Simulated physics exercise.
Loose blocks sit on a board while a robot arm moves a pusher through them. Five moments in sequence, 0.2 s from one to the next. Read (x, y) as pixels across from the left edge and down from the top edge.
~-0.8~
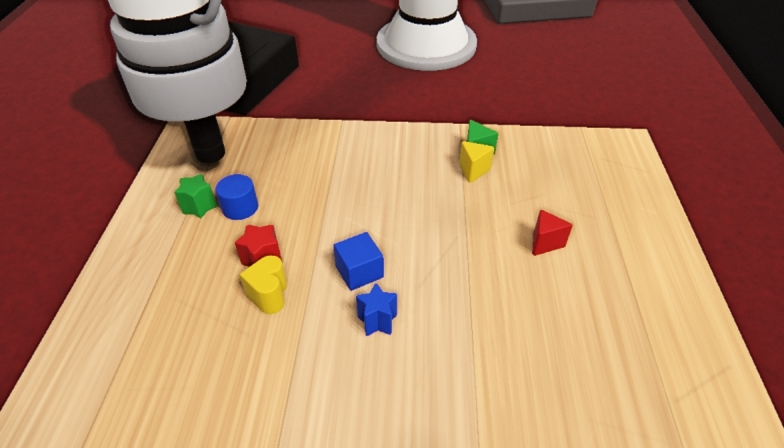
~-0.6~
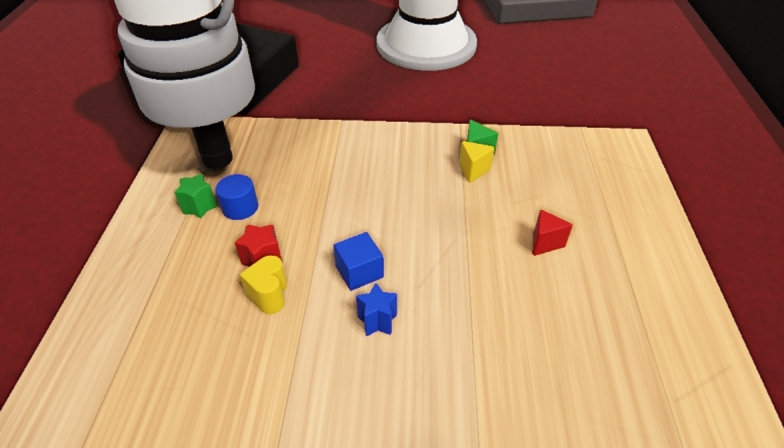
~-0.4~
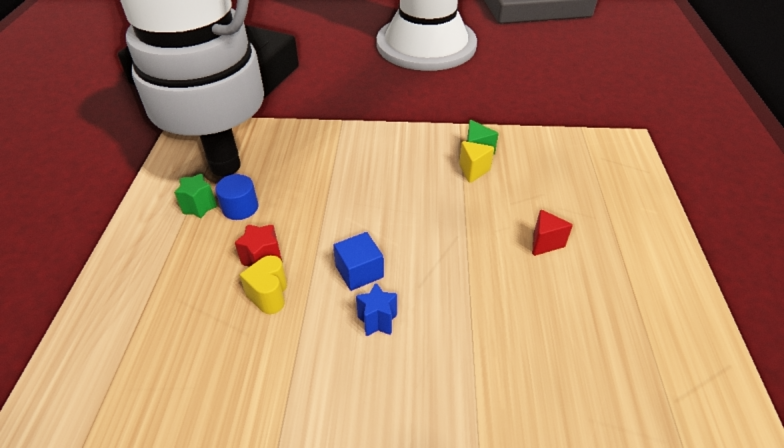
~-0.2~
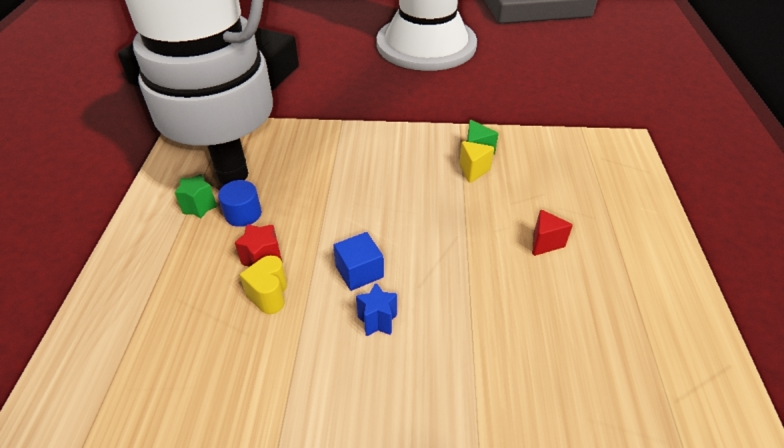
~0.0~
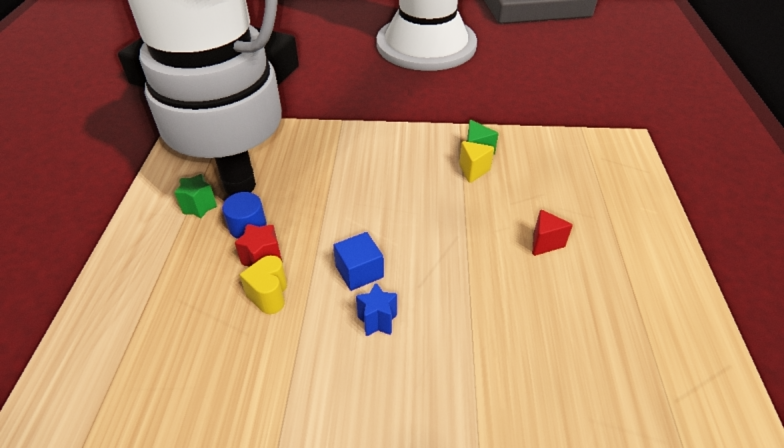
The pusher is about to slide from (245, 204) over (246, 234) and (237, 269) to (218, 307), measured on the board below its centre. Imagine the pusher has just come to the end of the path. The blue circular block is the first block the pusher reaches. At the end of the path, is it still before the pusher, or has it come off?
It holds its place in front.
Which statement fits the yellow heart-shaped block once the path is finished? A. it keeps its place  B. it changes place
Option B.
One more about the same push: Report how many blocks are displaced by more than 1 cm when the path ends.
Going by the path, three or more of them shift by more than about 1 cm.
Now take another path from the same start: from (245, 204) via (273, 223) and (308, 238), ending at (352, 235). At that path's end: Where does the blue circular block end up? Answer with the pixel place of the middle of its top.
It will end up at (251, 227).
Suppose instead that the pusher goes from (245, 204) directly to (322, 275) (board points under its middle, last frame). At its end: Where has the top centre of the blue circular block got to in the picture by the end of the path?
At pixel (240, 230).
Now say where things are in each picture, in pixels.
In the first frame, pusher tip (211, 155); block tops, green star block (192, 184); blue circular block (234, 185); red star block (257, 236); yellow heart-shaped block (263, 273).
In the second frame, pusher (218, 161); blocks unchanged.
In the third frame, pusher (226, 168); blocks unchanged.
In the fourth frame, pusher (233, 177); blue circular block (237, 192).
In the fifth frame, pusher (240, 187); green star block (192, 184); blue circular block (242, 204); red star block (257, 236); yellow heart-shaped block (263, 273).
On the path given first. One third of the way, pusher (241, 219); blue circular block (232, 239); red star block (260, 255), turned 60° anticlockwise; yellow heart-shaped block (273, 280), turned 30° clockwise.
Two thirds of the way, pusher (232, 253); blue circular block (208, 275); red star block (251, 269), turned 90° anticlockwise; yellow heart-shaped block (281, 288).
At the end, pusher (212, 292); green star block in place; blue circular block (179, 315); red star block (241, 296), turned 140° anticlockwise; yellow heart-shaped block (287, 295), turned 25° anticlockwise.
